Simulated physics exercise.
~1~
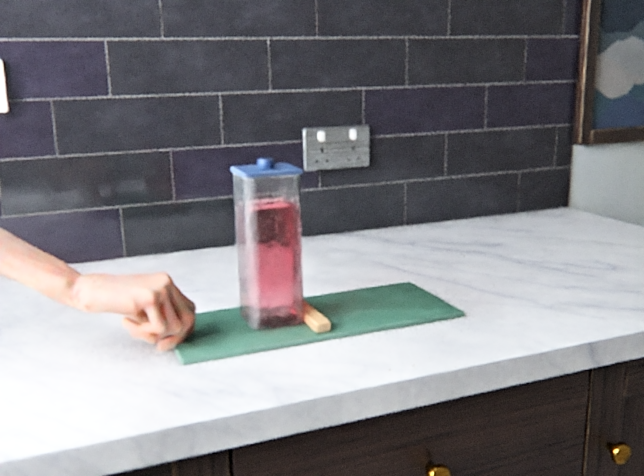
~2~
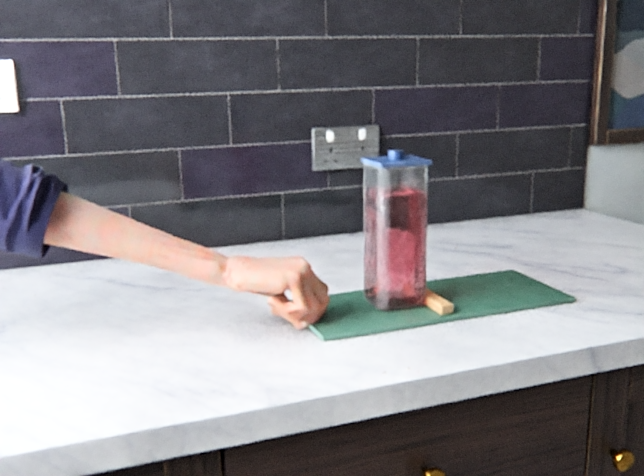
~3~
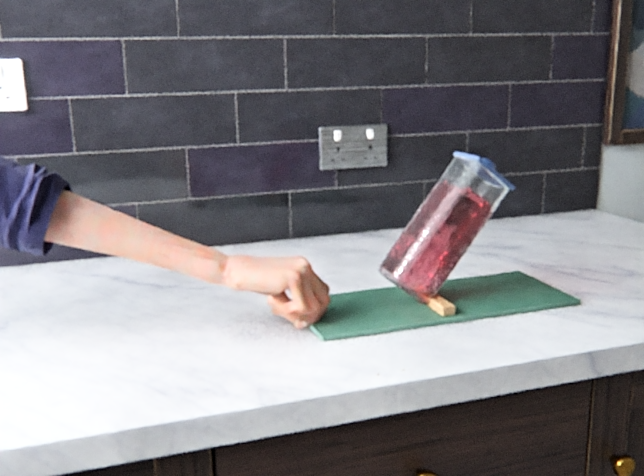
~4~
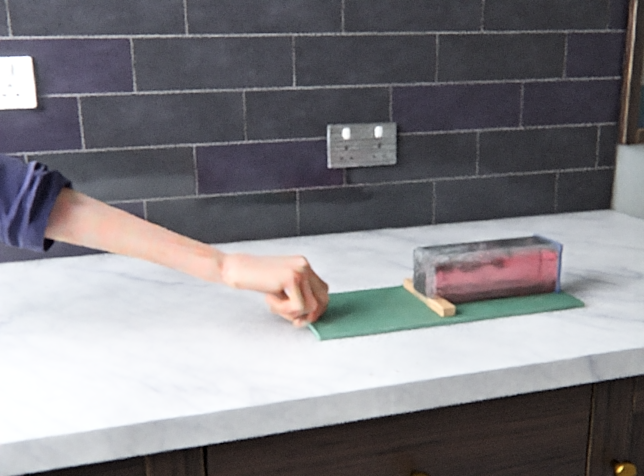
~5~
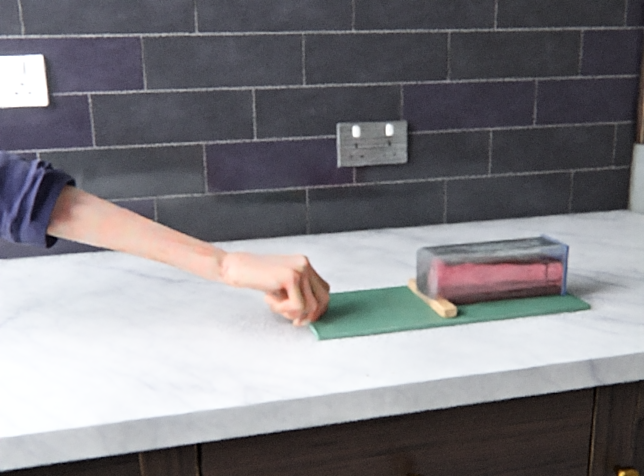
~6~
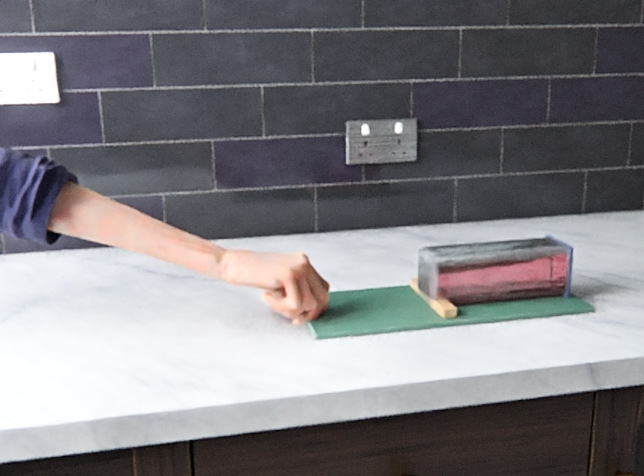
A hand pushes a green board to the right along a marble counter, carrying an upright square bottle of pink liquid with a blue cap; as the board stops, the bottle tips rightward over a small wooden strip and ends lying on its side.
